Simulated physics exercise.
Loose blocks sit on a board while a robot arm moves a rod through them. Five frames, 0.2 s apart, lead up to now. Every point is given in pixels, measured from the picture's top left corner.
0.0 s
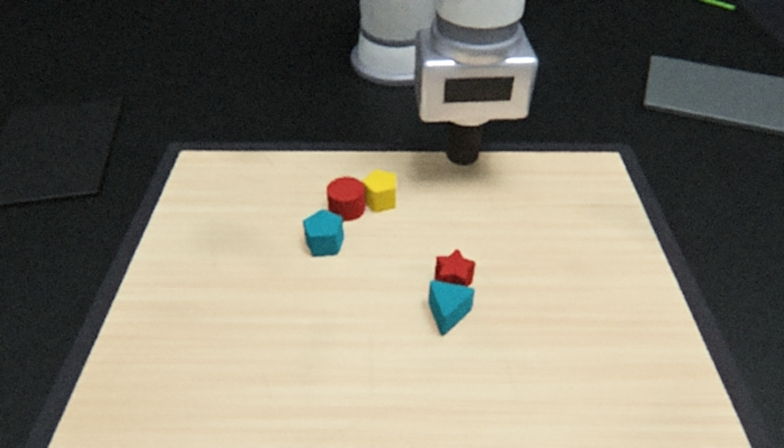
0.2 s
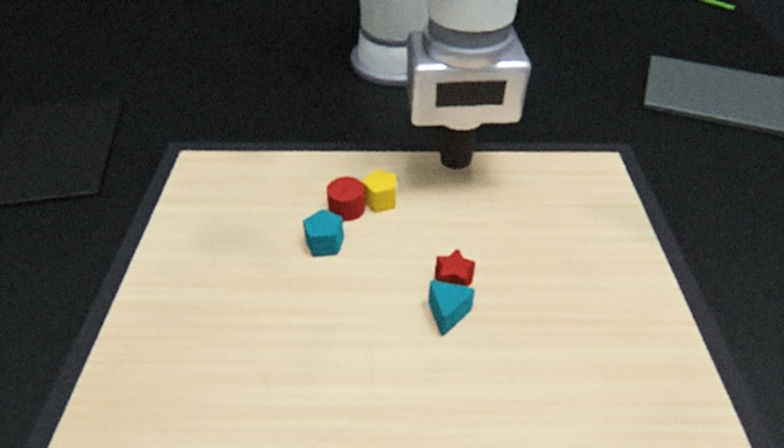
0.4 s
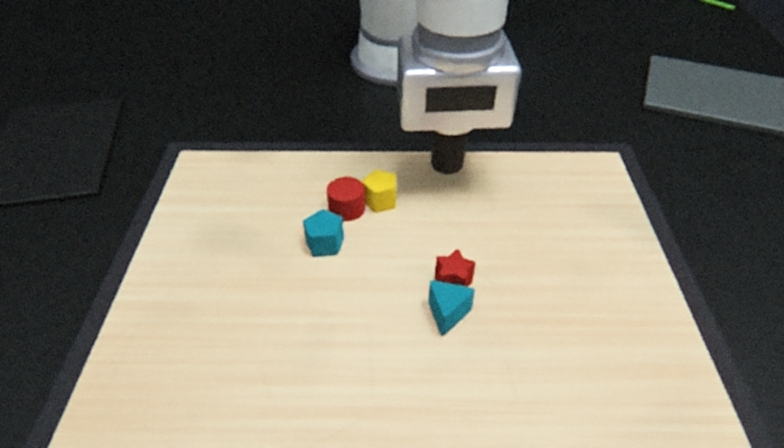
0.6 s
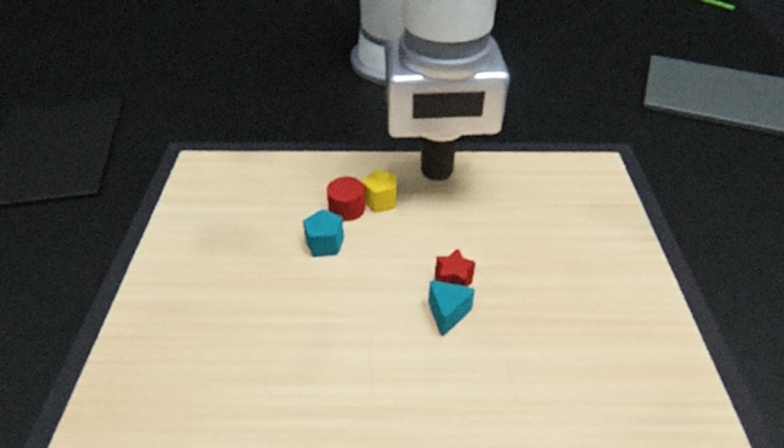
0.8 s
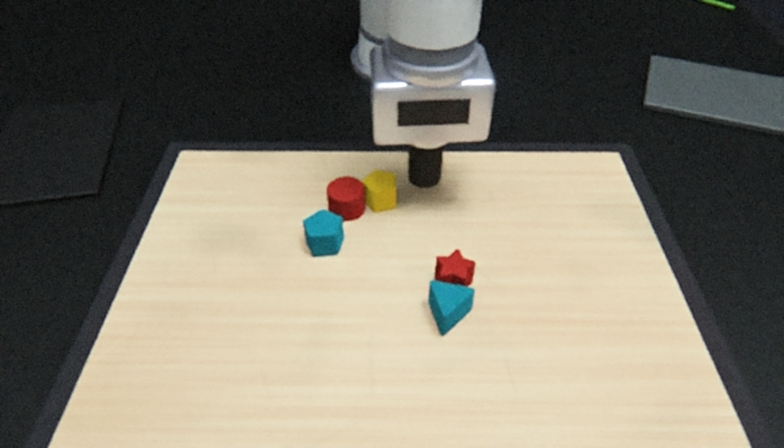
Robot arm moving its dark rod left and slightly nearer across the board's far edge, the red, yellow and turquoise blocks staying still.
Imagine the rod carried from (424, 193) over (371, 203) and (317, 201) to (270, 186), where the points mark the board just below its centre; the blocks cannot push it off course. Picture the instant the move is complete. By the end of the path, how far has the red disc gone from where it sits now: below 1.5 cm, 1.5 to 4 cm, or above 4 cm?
Result: Over 4 cm.
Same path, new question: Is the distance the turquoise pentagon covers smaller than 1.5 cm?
Yes, it checks out.
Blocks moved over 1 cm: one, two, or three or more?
By the end, two blocks will have moved.
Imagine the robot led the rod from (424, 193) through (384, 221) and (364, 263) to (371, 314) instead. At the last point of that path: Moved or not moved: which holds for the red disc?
It is shifted.
The first path, step by step. One third of the way, rod (370, 189); red disc (310, 193); yellow pentagon (339, 178).
Two thirds of the way, rod (314, 186); red disc (284, 196); yellow pentagon (290, 167), turned 45° clockwise.
At the end, rod (267, 172); turquoise pentagon not moved; red disc (275, 197); yellow pentagon (249, 151), turned 55° clockwise.
